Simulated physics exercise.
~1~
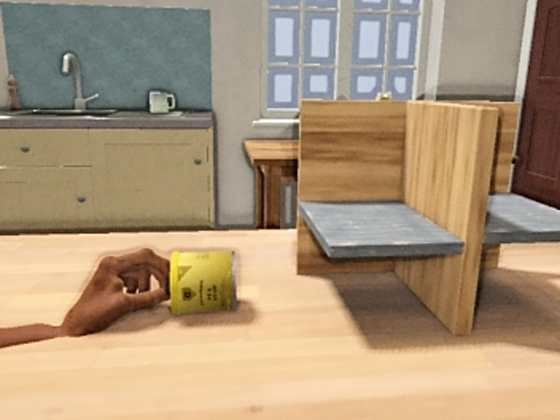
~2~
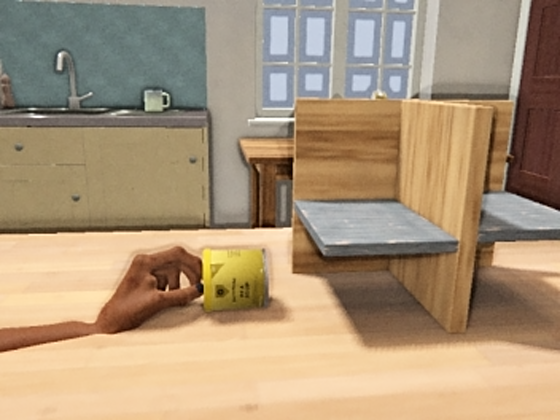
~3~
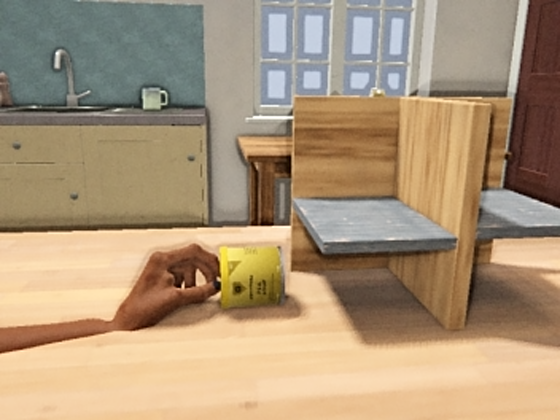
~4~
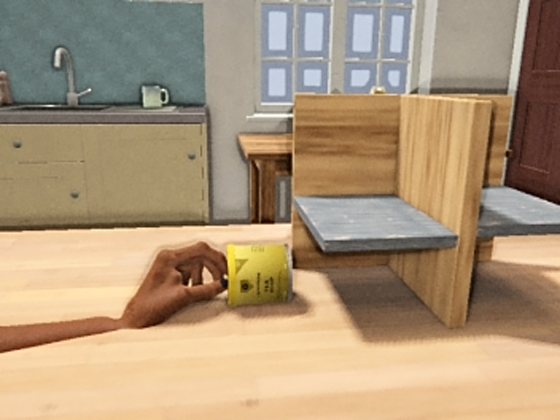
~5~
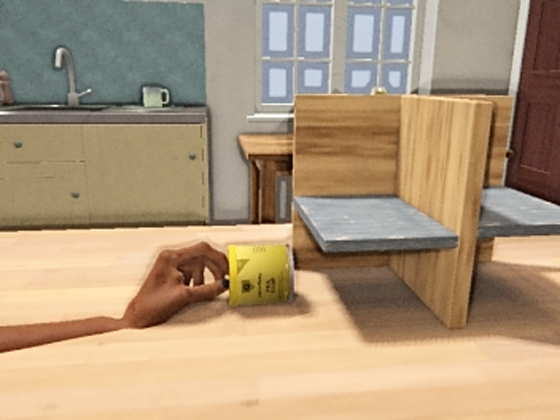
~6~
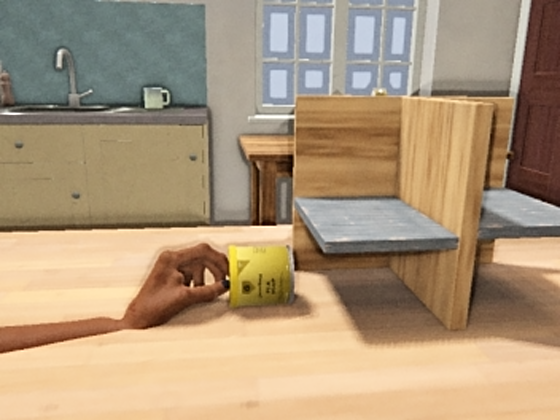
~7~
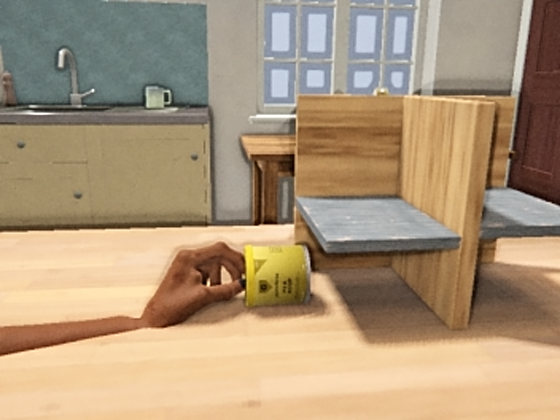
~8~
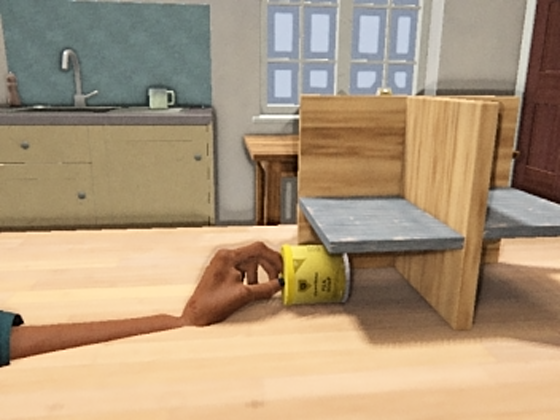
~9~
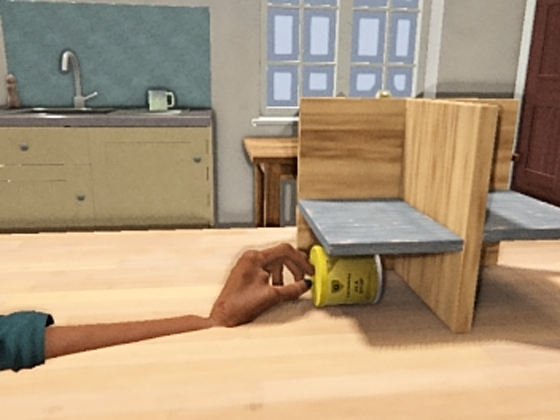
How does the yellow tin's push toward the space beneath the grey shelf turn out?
The yellow tin slides in beneath the grey shelf, fitting under it as the hand pushes it to the right.
At first, a hand holds a yellow tin on a pale wooden table, to the left of a wooden stand with grey shelves, while a kitchen counter and window sit in the background. The hand pushes the tin to the right across the tabletop, slowing as it nears the stand. It pauses there briefly, just short of the opening beneath the left grey shelf. Then the hand pushes on, and the tin slides up to the opening and partway in. It ends beneath the shelf, clear of its underside, with the fingers still at its left side.
